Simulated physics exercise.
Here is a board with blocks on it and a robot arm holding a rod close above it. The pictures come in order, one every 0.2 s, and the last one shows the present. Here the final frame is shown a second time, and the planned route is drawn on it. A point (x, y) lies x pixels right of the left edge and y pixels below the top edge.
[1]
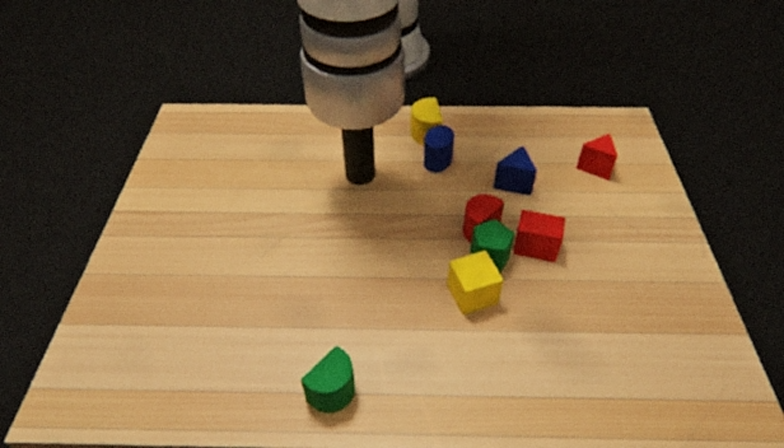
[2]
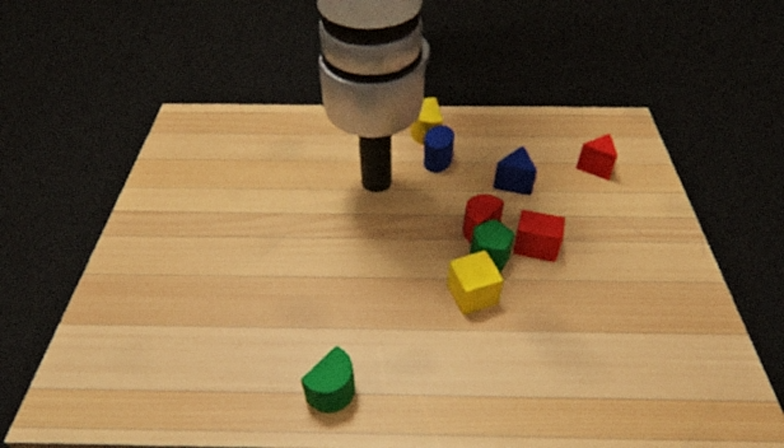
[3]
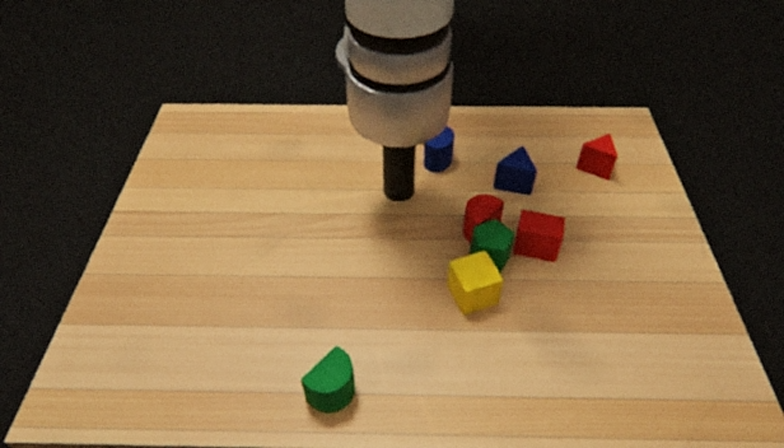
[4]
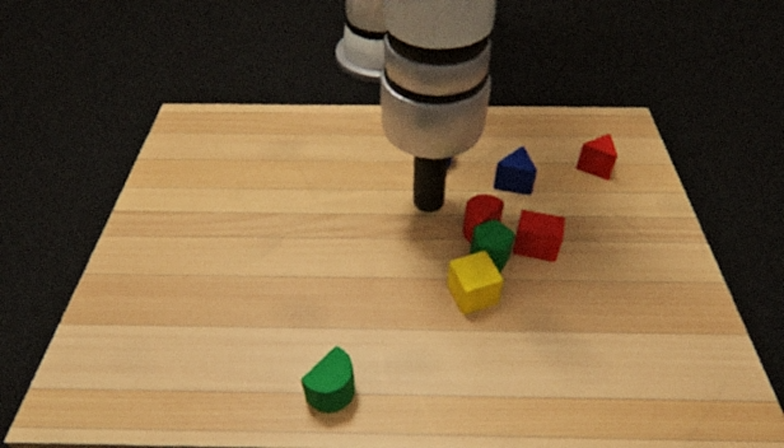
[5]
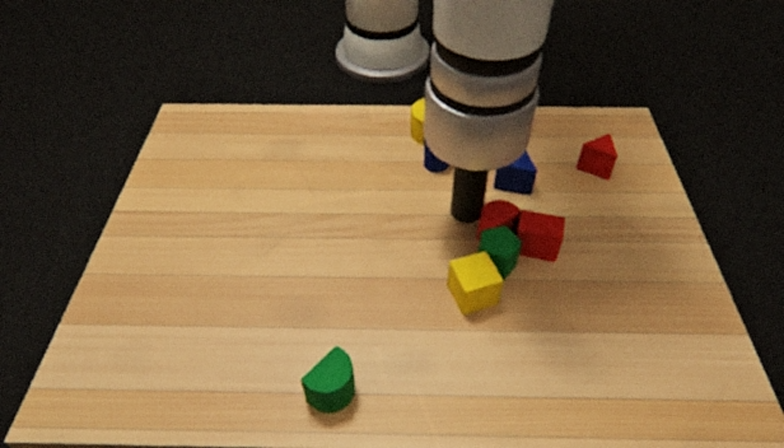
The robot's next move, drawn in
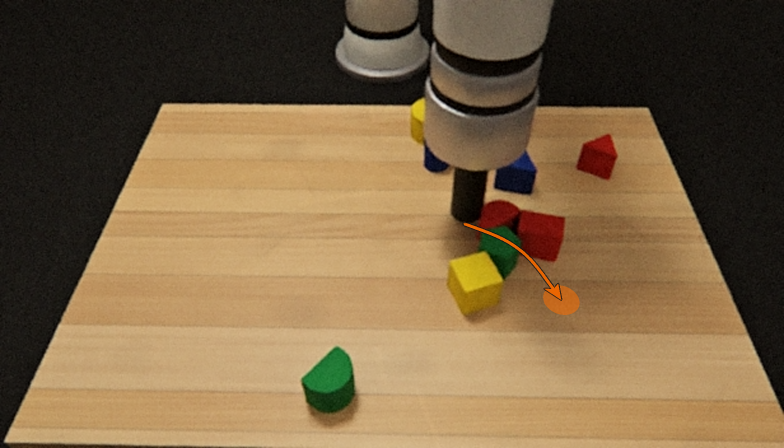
A robot arm holding a dark rod glides rightward and slightly toward the viewer over a wooden board scattered with colored blocks, at first touching nothing. It then meets the curved red block and nudges it a little to the right, and the green block beside it shifts slightly too.
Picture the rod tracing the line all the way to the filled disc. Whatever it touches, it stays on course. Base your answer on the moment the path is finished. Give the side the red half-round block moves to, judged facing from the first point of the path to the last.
Measured against the direction from start to end, the red half-round block shifts toward the left-hand side.
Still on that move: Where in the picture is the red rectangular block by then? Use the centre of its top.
Pixel (621, 241).
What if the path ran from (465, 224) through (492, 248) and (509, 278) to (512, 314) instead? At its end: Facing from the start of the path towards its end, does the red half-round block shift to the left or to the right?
Toward the left.
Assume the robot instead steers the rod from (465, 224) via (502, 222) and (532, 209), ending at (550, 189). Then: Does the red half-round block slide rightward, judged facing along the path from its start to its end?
Answer: Yes.
The line goes from (465, 224) over (504, 240) and (536, 266) to (561, 300).
What follows on the original path. One third of the way, rod (507, 228); red half-round block (543, 223), turned 25° anticlockwise; green pentagonal block (506, 244), turned 20° clockwise; red rectangular block (579, 232), turned 15° clockwise.
Two thirds of the way, rod (540, 255); red half-round block (579, 244), turned 55° anticlockwise; green pentagonal block (513, 255), turned 75° clockwise; red rectangular block (614, 240), turned 15° anticlockwise.
At the end, rod (565, 288); yellow four-sided block unmoved; red half-round block (593, 256), turned 80° anticlockwise; green pentagonal block (513, 255), turned 80° clockwise; red rectangular block (621, 241), turned 35° anticlockwise.
